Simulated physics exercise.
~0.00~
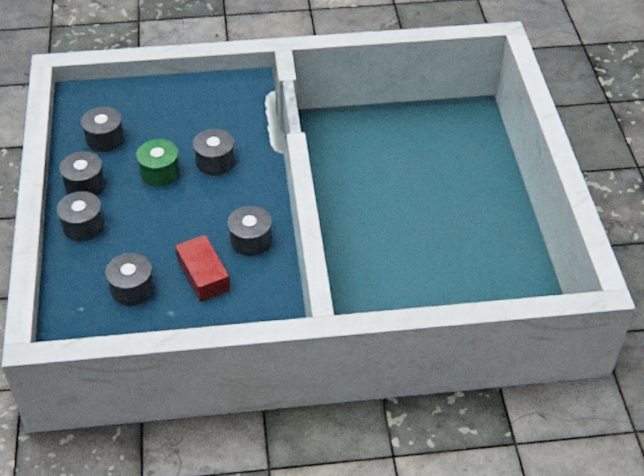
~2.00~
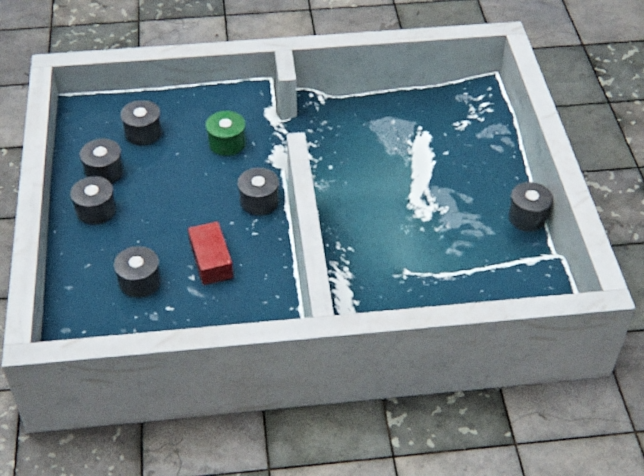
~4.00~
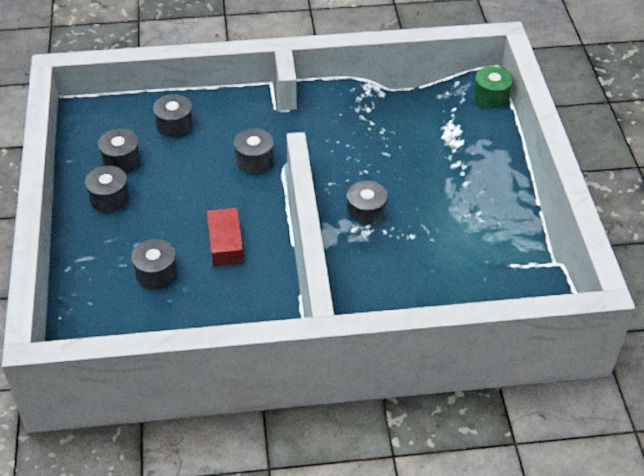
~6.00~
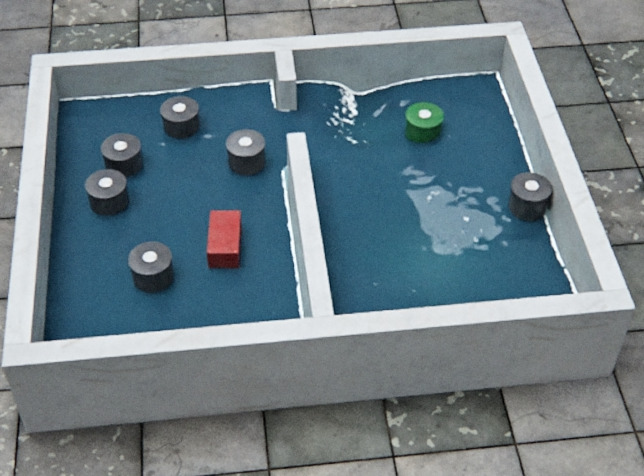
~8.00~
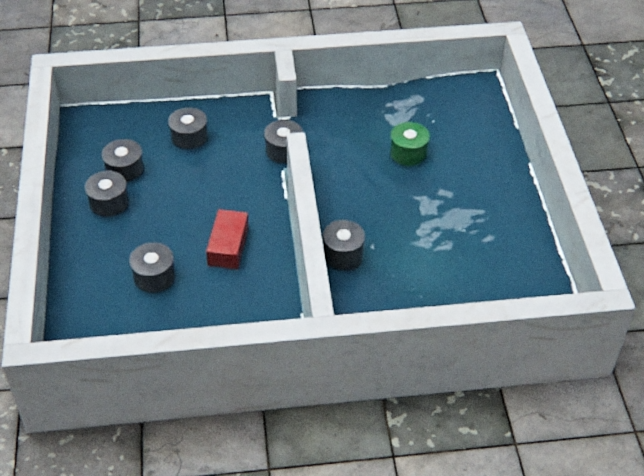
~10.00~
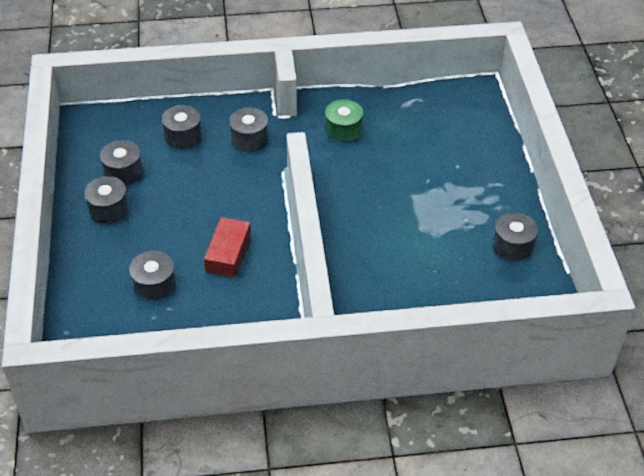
Water surged through a gap in a tank's dividing wall, lifting the tubs and sweeping a dark one and then the green one to the right side, where they drifted about and stayed, while the red block floated on the left with the others.
